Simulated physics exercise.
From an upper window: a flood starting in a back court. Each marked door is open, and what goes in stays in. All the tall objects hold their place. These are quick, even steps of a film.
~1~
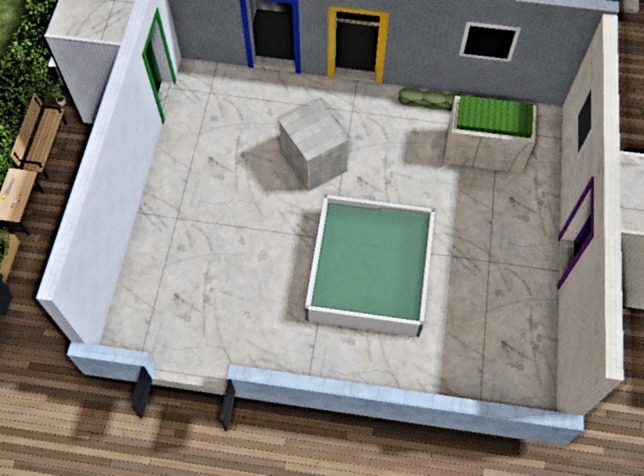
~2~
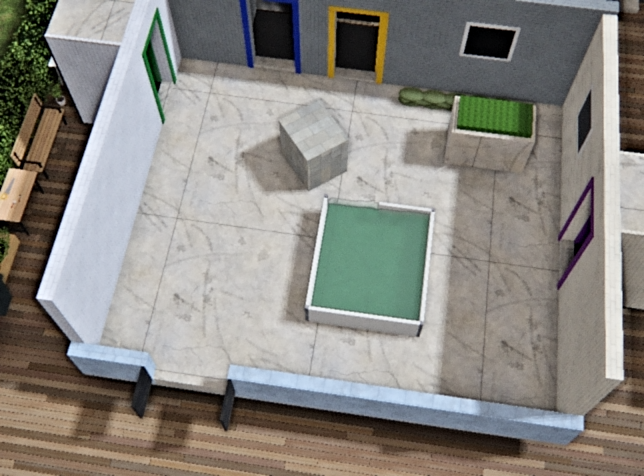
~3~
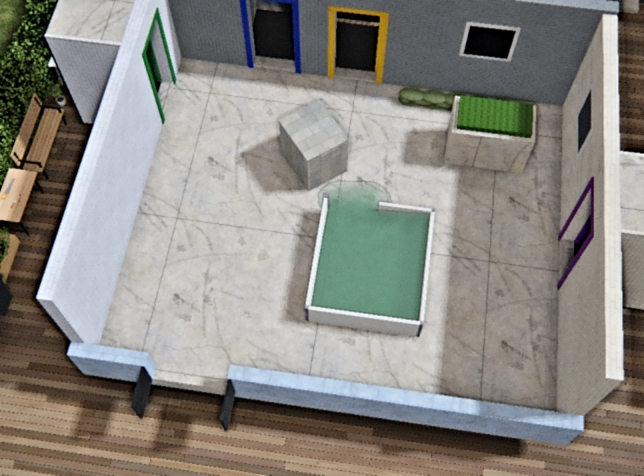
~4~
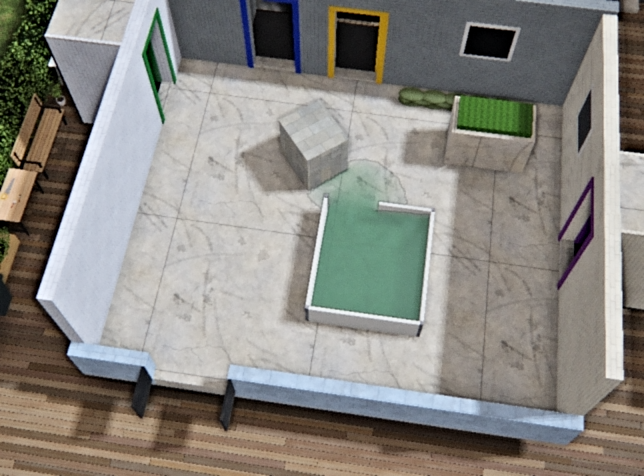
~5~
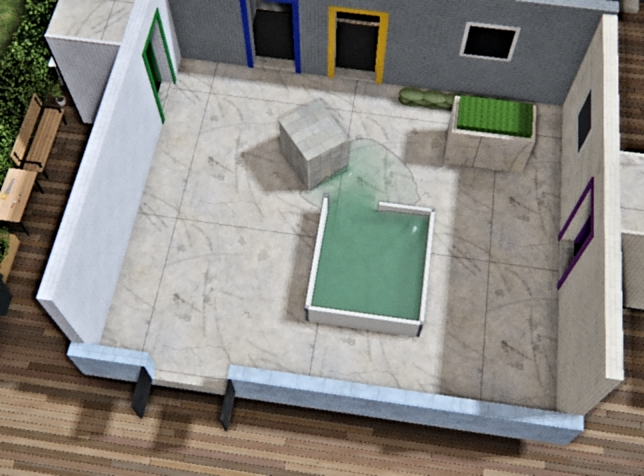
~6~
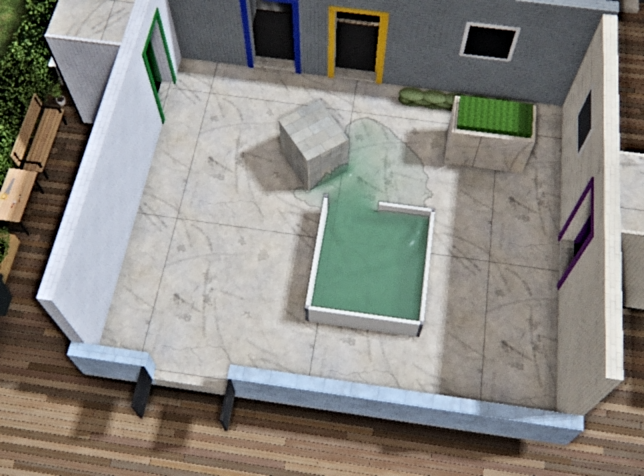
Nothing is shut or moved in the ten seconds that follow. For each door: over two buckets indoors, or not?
The yellow door takes more than that; the green door stays under that; the purple door stays under that; the blue door stays under that.
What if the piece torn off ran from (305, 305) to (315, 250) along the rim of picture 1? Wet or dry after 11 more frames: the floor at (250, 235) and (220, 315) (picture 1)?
In turn: Flooded, under water.
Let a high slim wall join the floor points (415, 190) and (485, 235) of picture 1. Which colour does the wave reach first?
I say the yellow door.
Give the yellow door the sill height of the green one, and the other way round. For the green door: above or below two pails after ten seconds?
One by one: Green door lets less in.
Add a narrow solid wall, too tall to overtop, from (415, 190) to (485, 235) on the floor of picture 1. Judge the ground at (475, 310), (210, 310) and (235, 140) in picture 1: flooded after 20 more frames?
In that order: Dry, flooded, not flooded.
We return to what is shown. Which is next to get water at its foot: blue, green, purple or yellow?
I say the yellow-painted one.
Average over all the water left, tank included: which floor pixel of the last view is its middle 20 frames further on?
At about (378, 214).
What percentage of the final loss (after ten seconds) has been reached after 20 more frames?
Near 30 in a hundred.
A moment on, water covers 15 % of the floor; the yellow door under two buckets in, the green door not reached, the purple door not reached, the blue door not reached.
Next, water covers 20 % of the floor; the yellow door over two buckets in, the green door not reached, the purple door not reached, the blue door not reached.
Then, water covers 35 % of the floor; the yellow door over two buckets in, the green door not reached, the purple door not reached, the blue door wet at the sill, nothing in.
Later, water covers 55 % of the floor; the yellow door far over two buckets in, the green door not reached, the purple door wet at the sill, nothing in, the blue door wet at the sill, nothing in.
In the end, water covers 85 % of the floor; the yellow door far over two buckets in, the green door wet at the sill, nothing in, the purple door wet at the sill, nothing in, the blue door wet at the sill, nothing in.
